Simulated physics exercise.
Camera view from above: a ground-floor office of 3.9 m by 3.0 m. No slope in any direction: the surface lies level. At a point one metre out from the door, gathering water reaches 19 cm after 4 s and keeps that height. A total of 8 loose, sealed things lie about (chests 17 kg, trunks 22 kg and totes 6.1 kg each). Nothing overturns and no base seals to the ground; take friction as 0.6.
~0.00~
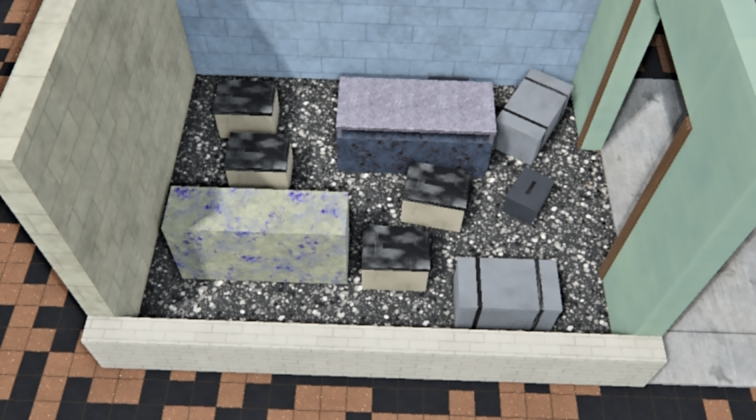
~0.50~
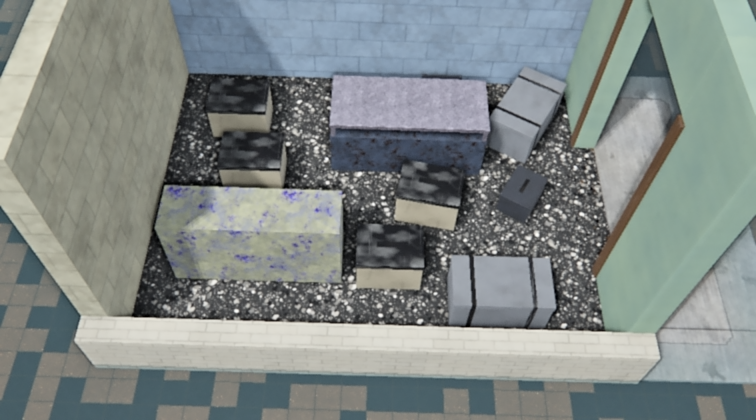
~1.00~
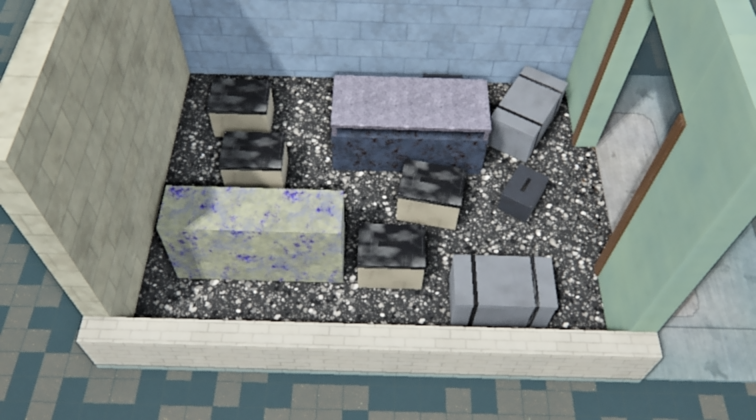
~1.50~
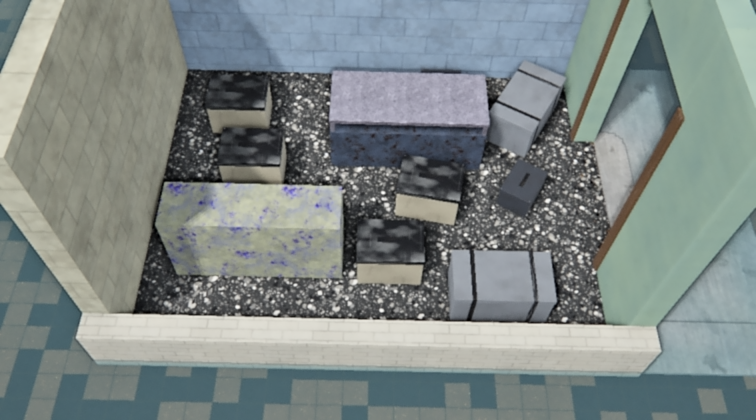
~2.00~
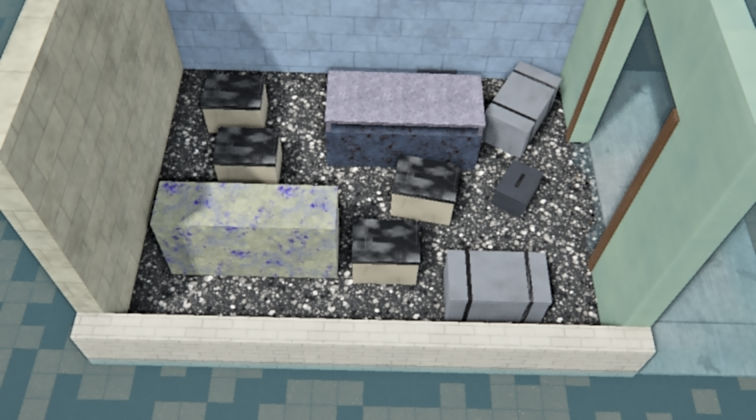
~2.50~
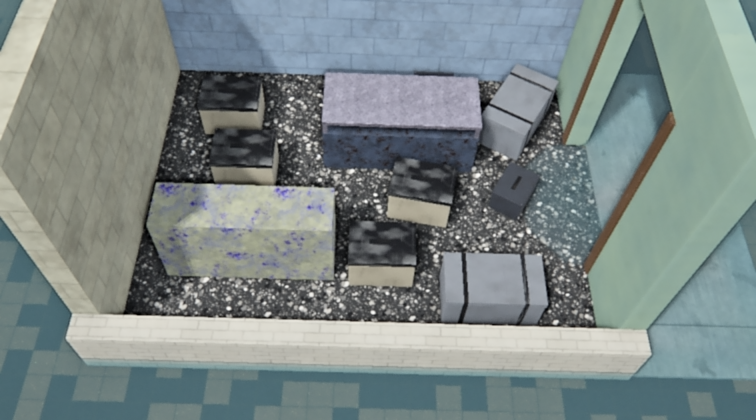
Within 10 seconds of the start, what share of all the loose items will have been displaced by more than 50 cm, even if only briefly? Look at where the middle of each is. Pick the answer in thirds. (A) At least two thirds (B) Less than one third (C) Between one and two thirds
The answer is A.
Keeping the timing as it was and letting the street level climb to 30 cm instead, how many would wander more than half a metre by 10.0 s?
The count would be 7.
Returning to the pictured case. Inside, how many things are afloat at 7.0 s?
Total: 3.
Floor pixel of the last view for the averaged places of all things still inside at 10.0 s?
Around (299, 165).
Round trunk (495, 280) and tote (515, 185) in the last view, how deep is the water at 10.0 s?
10 and 9 cm.
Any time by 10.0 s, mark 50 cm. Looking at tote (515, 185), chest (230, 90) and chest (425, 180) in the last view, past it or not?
Beyond, within, beyond.
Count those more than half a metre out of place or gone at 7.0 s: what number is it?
The number comes to 3.
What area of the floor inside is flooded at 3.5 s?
Near 1.5 m2 in all.
After 3.5 s 0 of 8 are over 50 cm from their spots; 0 afloat.
After 4.5 s 0 of 8 are over 50 cm from their spots; 1 afloat.
After 7.0 s 3 of 8 are over 50 cm from their spots; 3 afloat.
After 10.0 s 6 of 8 are over 50 cm from their spots, and 6 have been at some point; 8 afloat.
